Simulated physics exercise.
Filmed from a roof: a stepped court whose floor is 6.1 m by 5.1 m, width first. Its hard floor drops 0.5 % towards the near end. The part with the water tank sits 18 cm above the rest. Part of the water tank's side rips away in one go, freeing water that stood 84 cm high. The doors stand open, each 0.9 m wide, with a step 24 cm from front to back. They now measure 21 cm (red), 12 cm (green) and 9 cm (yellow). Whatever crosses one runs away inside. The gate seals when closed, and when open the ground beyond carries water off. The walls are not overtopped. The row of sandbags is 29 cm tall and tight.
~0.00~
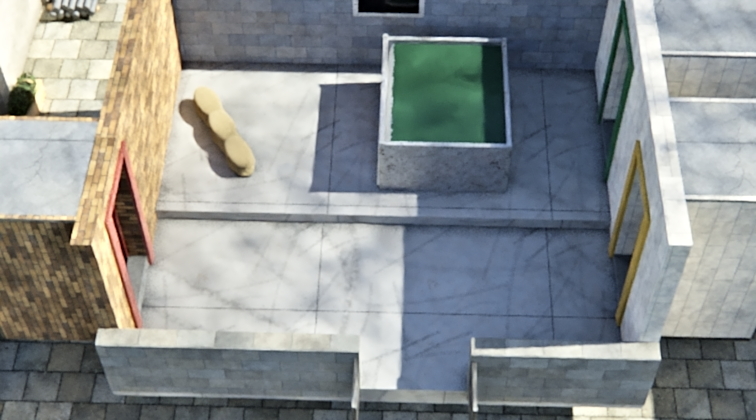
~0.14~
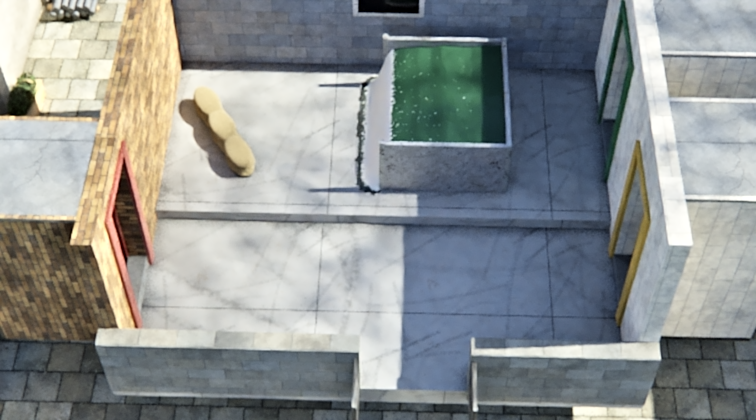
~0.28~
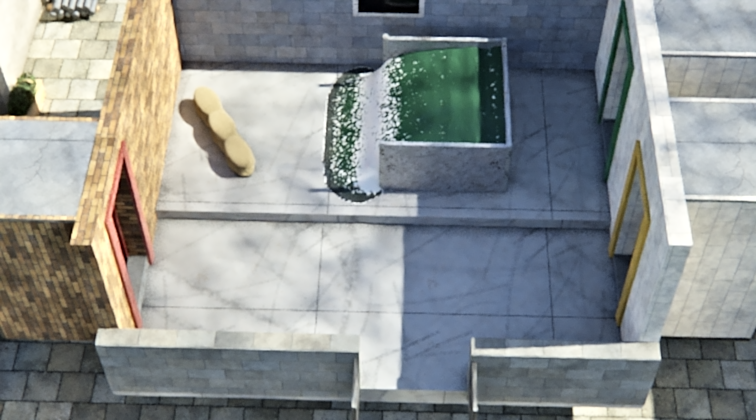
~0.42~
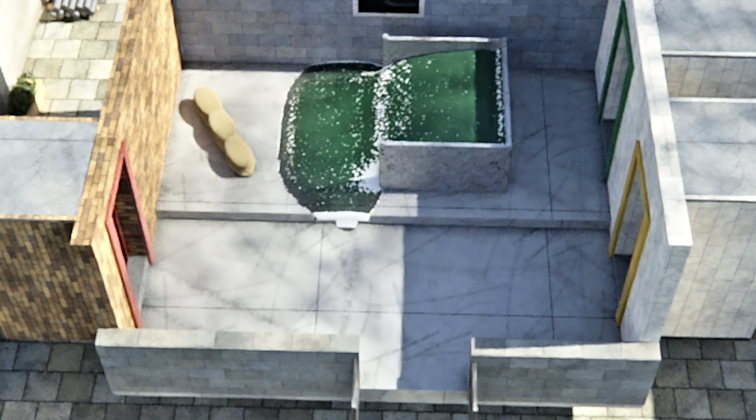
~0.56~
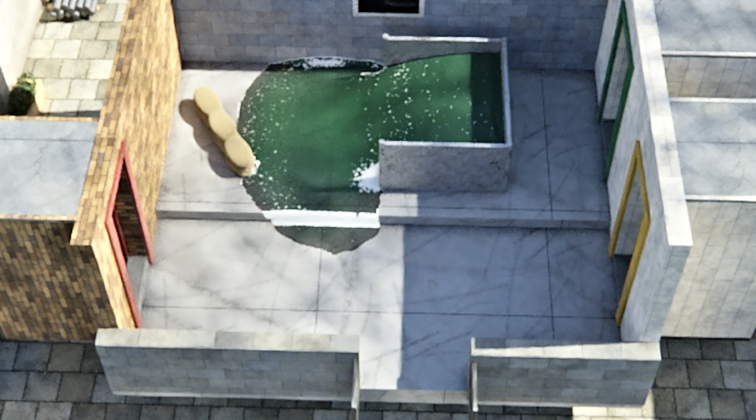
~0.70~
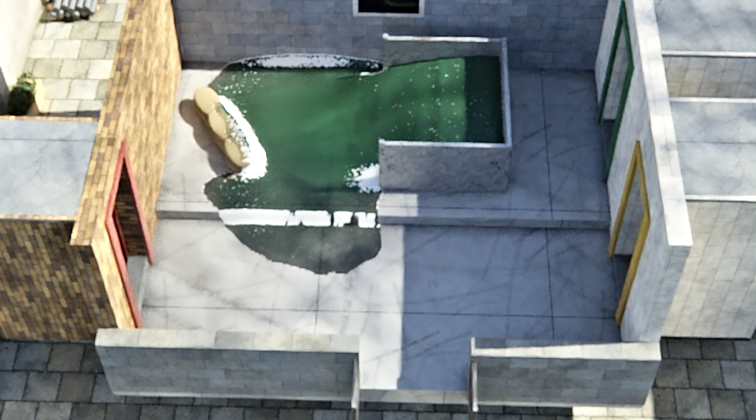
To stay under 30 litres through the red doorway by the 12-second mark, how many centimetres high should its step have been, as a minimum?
Close to 19 cm is just enough.
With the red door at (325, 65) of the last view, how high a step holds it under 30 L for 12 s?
About 17 cm.
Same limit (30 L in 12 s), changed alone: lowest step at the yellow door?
About 11.5 cm at yellow.
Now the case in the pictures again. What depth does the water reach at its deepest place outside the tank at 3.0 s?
Roughly 55 cm.
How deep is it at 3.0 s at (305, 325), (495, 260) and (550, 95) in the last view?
In that order: 4, 0 and 0 cm.
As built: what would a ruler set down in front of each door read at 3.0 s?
Depths in cm: Red 18, green 0, yellow 0.
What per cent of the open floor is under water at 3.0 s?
Some 50 per cent of it.
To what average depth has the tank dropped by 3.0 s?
Some 12 cm.
After 1.4 s water covers 40 % of the floor, deepest (68 cm) near (206, 72); 12 cm at the red door, 0 litres in over its 21 cm step.
After 3.0 s water covers 50 % of the floor, deepest (55 cm) near (176, 366); 18 cm at the red door, 3 litres in over its 21 cm step.
After 12.0 s water covers 90 % of the floor, deepest (16 cm) near (255, 307); 14 cm at the red door, 17 litres in over its 21 cm step.
At the red door as built, the water arrived by 1.3 s and peaked near 27 cm at 4.2 s.
With a step of 16 cm, 53 litres would have come in within the 12 s; with 21.5 cm, 15 litres. So under 30 litres takes about 19 cm.
